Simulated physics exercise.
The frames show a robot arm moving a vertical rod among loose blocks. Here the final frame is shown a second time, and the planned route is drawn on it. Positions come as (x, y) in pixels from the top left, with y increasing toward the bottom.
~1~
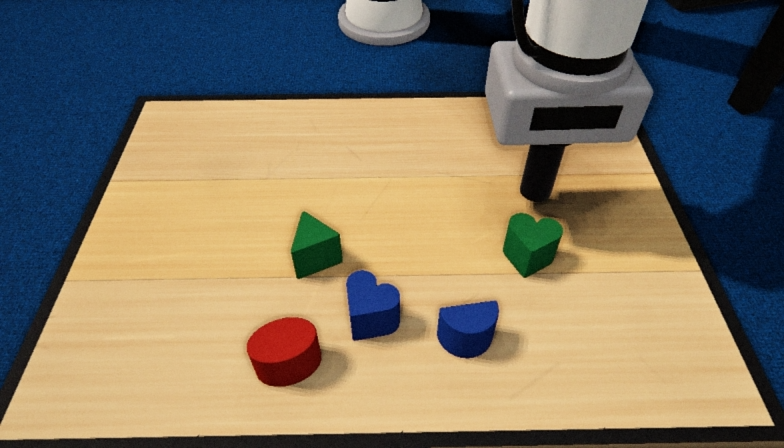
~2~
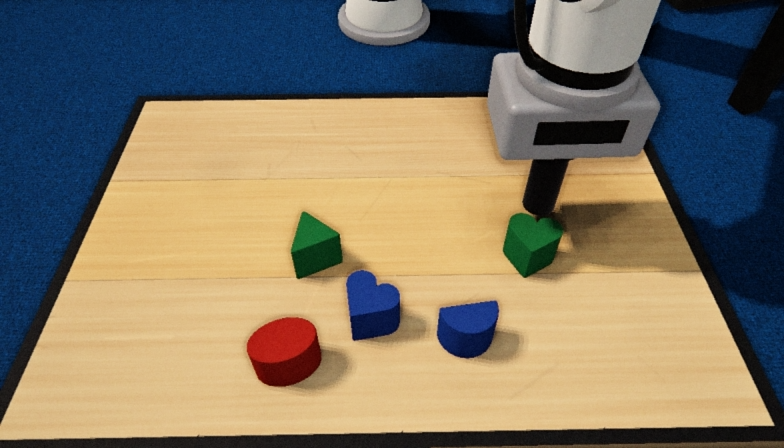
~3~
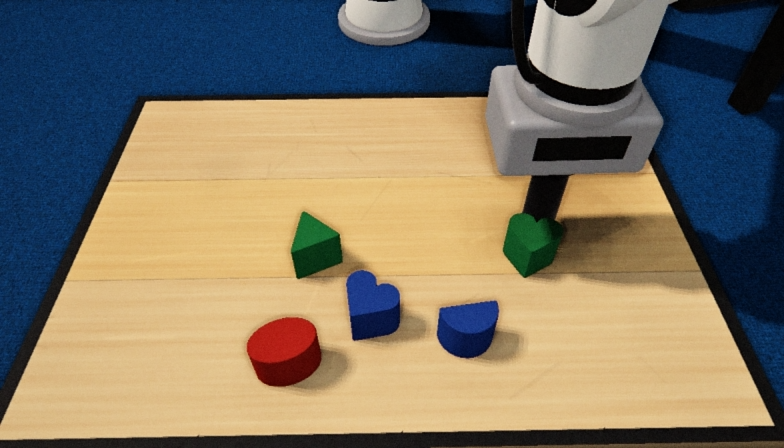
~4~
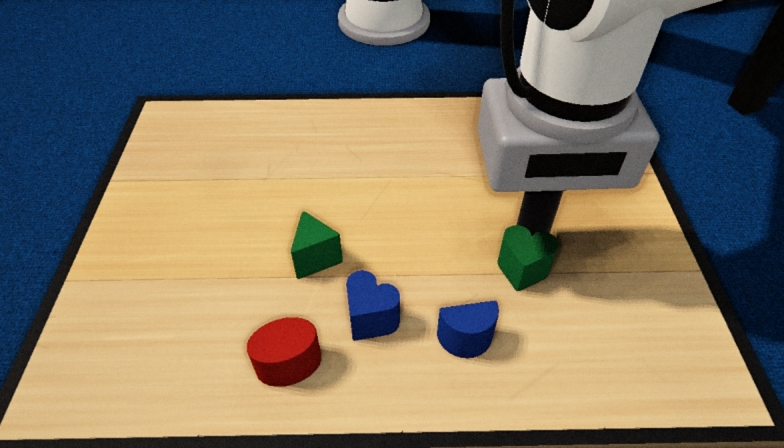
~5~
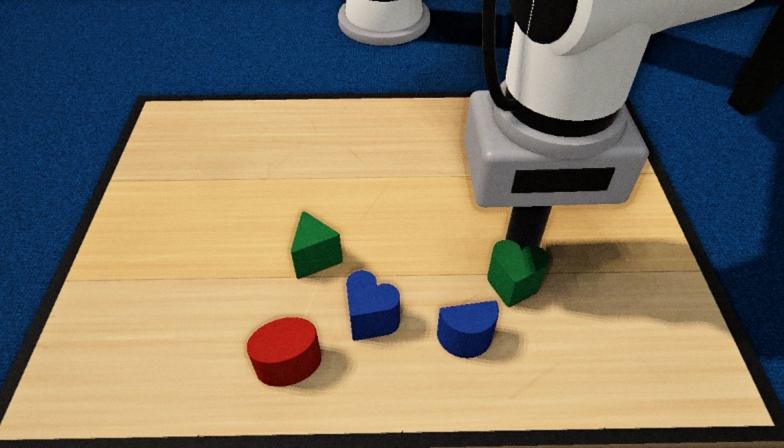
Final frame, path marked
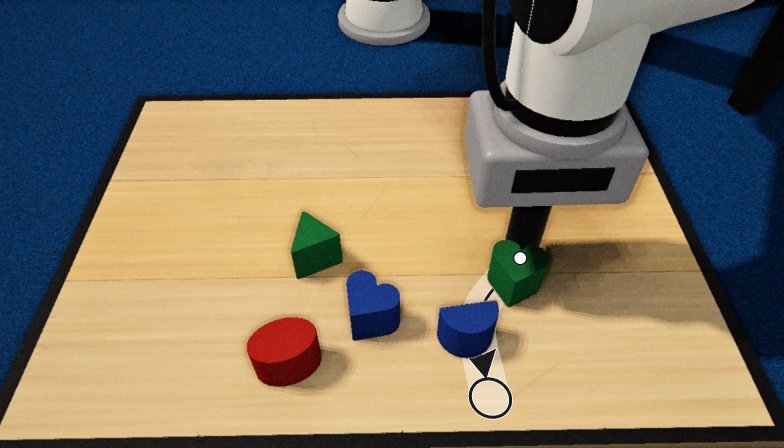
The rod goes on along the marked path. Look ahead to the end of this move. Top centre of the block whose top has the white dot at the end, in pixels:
At the end it should sit near (540, 384).
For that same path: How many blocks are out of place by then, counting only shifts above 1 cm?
Once the path ends, two blocks will have shifted.
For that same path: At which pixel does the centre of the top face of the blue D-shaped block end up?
Final place: (456, 359).
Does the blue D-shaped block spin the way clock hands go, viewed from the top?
Final answer: Yes.
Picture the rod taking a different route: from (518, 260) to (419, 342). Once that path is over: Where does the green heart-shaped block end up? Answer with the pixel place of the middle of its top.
Just about (497, 301).
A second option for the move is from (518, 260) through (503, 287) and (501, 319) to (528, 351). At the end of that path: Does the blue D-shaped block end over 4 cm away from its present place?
That would be a no.
The line goes from (518, 260) over (489, 294) and (478, 341) to (490, 398); the dot is on the green heart-shaped block.
On the path given first. One third of the way, rod at (492, 281); blue D-shaped block at (469, 324), turned 25° clockwise; green heart-shaped block at (504, 298), turned 25° anticlockwise.
Two thirds of the way, rod at (481, 329); blue D-shaped block at (463, 347), turned 80° clockwise; green heart-shaped block at (513, 343), turned 55° anticlockwise.
At the end, rod at (494, 386); blue heart-shaped block unmoved; blue D-shaped block at (456, 359), turned 95° clockwise; green heart-shaped block at (540, 384), turned 95° anticlockwise.
